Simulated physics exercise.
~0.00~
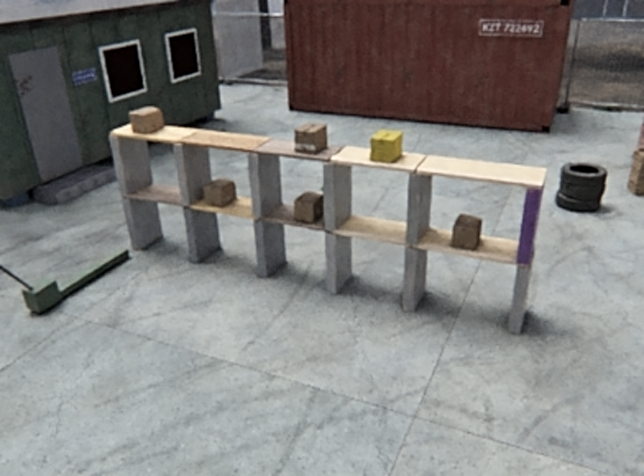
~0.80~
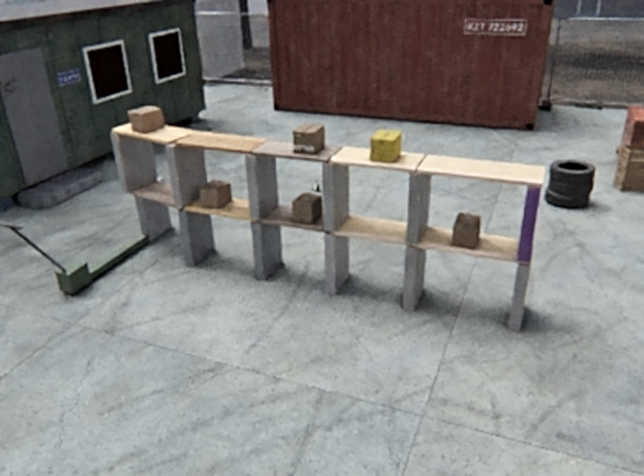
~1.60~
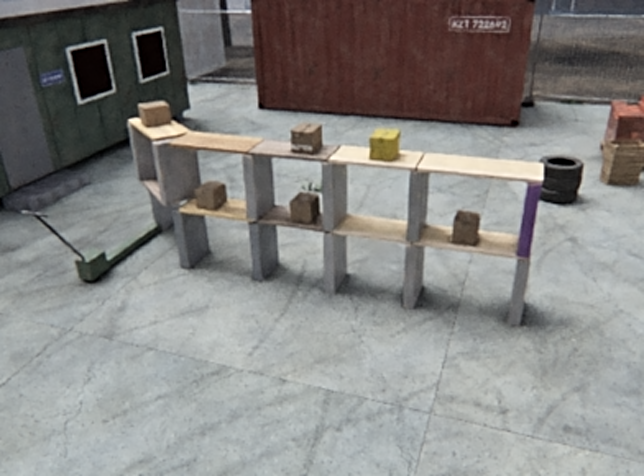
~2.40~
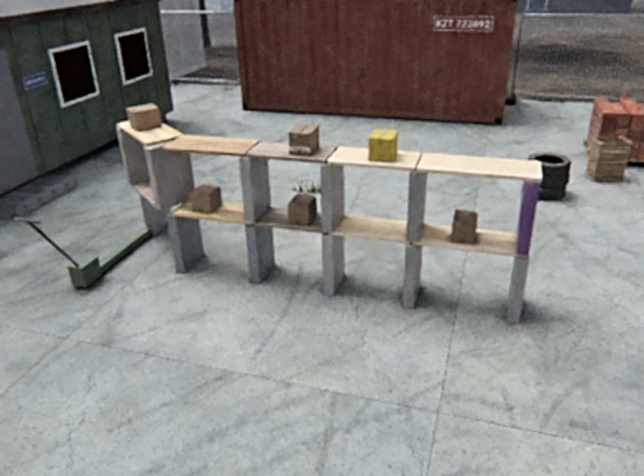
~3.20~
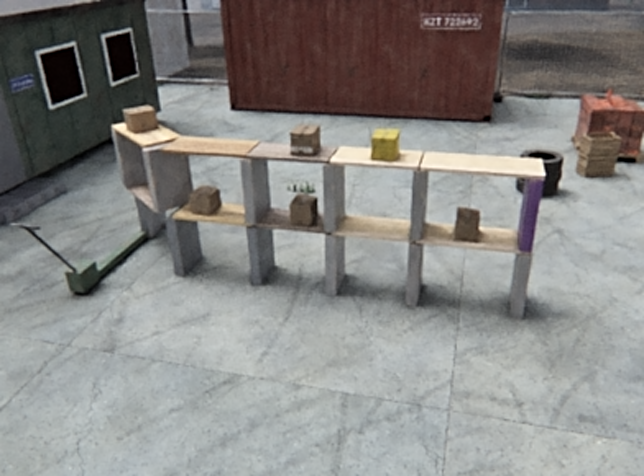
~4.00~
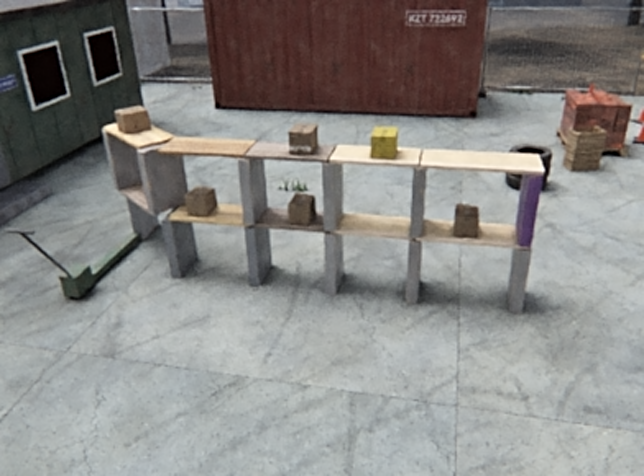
In a concrete yard beside a red container and a green cabin, a low green jack pushes in at the left of a two-tier row of grey uprights and boards, skewing the left end, then stops; everything stays standing, cartons still on the shelves.
